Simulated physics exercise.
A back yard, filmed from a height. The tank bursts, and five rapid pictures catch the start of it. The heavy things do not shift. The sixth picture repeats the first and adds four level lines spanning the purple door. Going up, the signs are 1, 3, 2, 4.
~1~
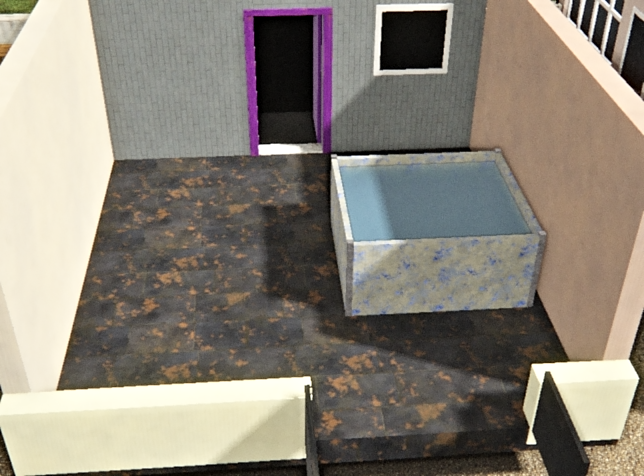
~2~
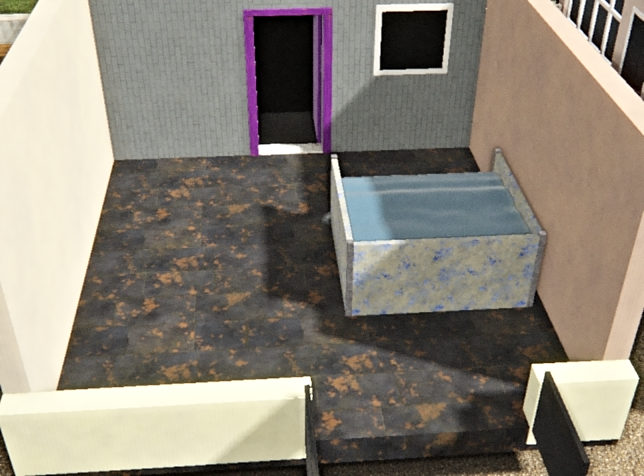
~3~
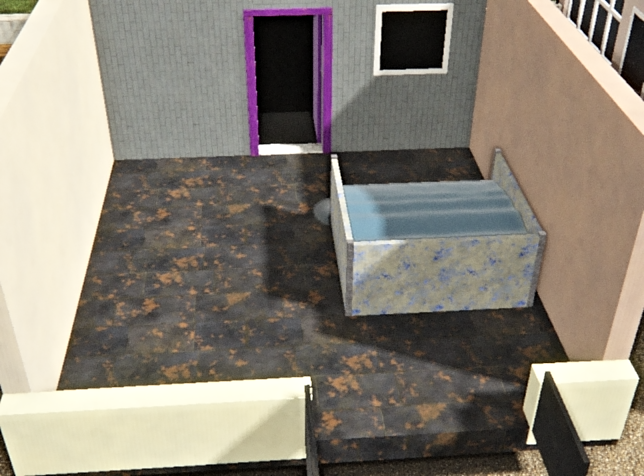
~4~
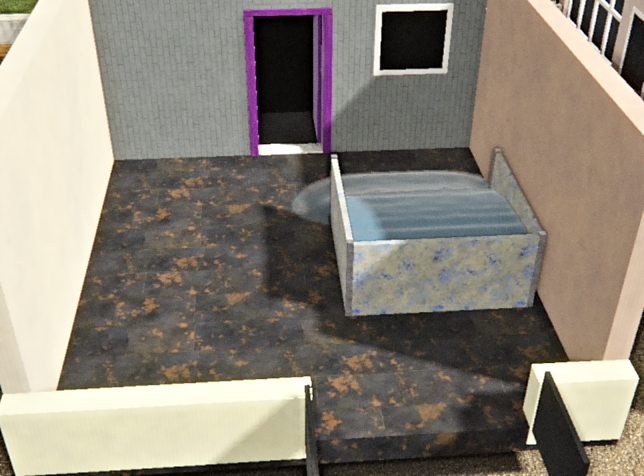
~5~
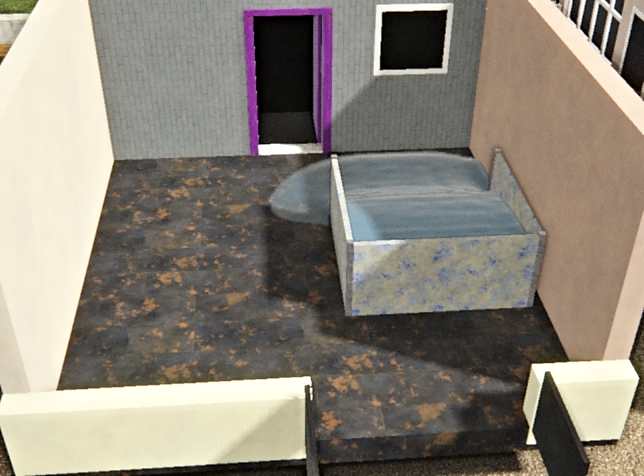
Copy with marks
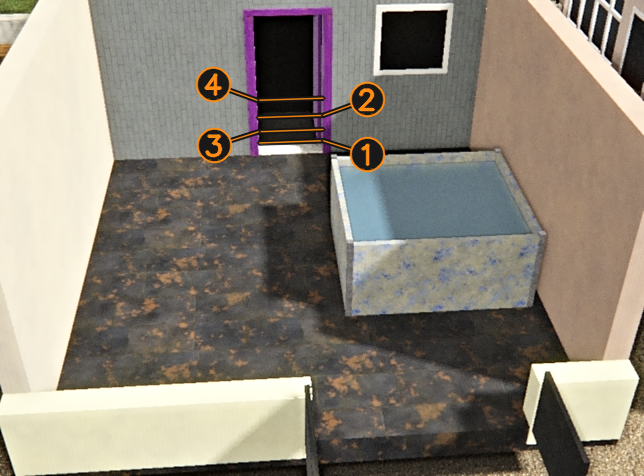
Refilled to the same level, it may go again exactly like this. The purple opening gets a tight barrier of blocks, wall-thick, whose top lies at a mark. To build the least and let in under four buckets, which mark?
3 is the one.
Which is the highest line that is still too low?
That is line 1.
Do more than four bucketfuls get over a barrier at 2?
No.
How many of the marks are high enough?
Three of them.
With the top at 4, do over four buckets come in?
No.
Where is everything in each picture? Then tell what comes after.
The first frame shows water in the tank at rest, its middle at (430, 200); foot of the purple doorway at (291, 154); open gate at (423, 367).
In the second frame, water covers 3 % of the ground, its front hidden from here.
In the third frame, water covers 6 % of the ground, its front hidden from here.
In the fourth frame, 12 % of the ground under water, visible out to (308, 190).
In the fifth frame, 19 % of the ground under water, visible out to (297, 174).
In orange, 1 at (291, 141); 2 at (290, 116); 3 at (291, 130); 4 at (290, 99); from the bottom up 1, 3, 2, 4.
With 1, about 9 bucketfuls get in.
With 2, nothing gets over.
With 3, a splash gets over, under a bucket.
With 4, nothing gets over.
